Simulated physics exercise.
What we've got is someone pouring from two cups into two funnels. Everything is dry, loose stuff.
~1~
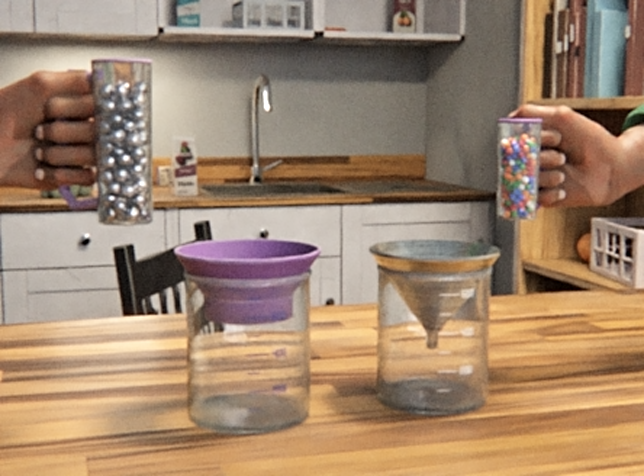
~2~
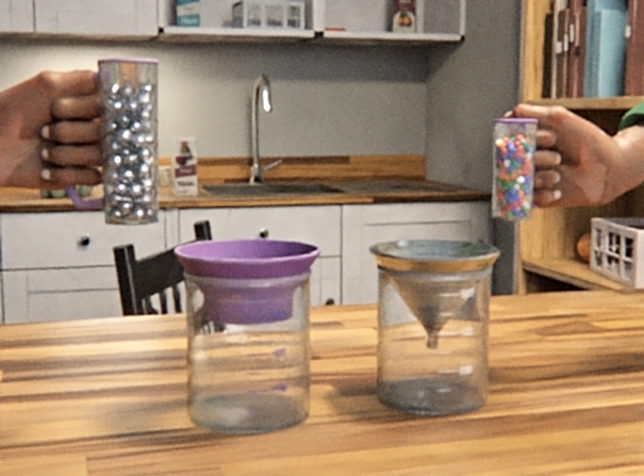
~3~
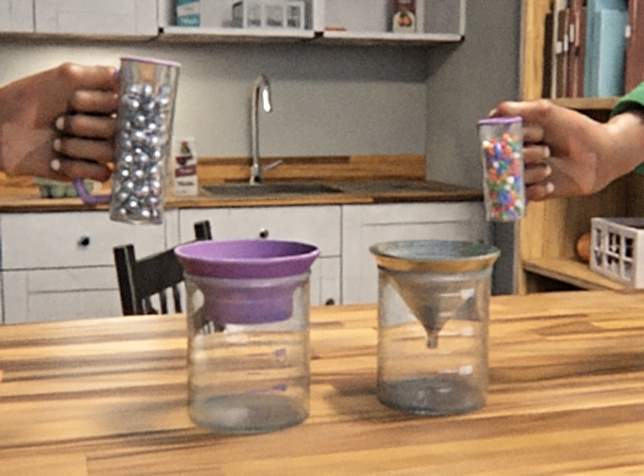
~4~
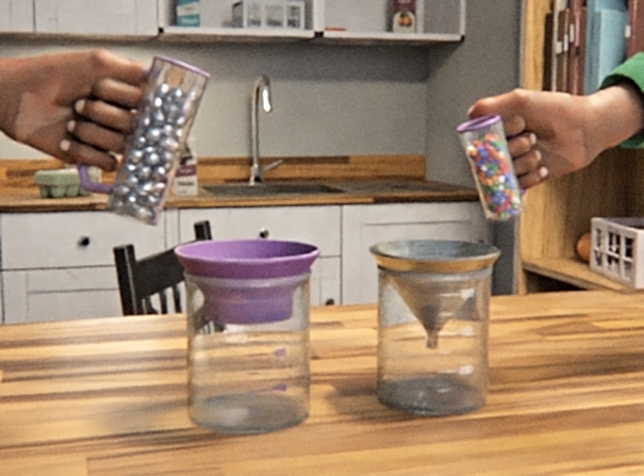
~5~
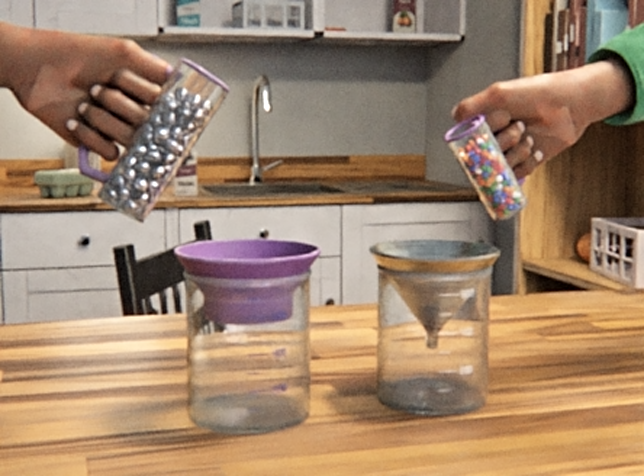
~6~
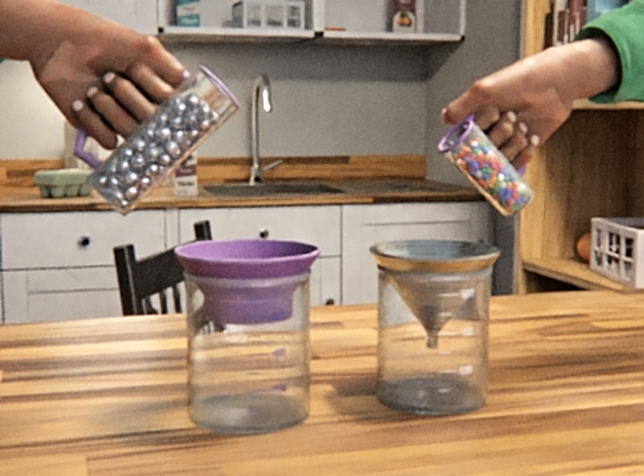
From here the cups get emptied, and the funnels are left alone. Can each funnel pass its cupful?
Left funnel: It lets it all pass; right funnel: It gets clogged.
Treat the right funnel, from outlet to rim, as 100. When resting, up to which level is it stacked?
The level is roughly 65 percent.
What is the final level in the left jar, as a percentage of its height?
Close to 15 per cent.
Then, 0.27 s on from there, left, the whole lot still in the cup; right, the whole lot still in the cup.
Then, 0.61 s on from there, left, the whole lot still in the cup; right, all but a few still in the cup, only a few in or over the funnel.
Then, 0.98 s on from there, left, near two thirds still in the cup, near a quarter in or over the funnel, a little down in the jar; right, near two thirds still in the cup, near a third in or over the funnel, only a few down in the jar.
In the end, left, the whole lot down in the jar; right, all but a few stuck in the funnel, only a few down in the jar.
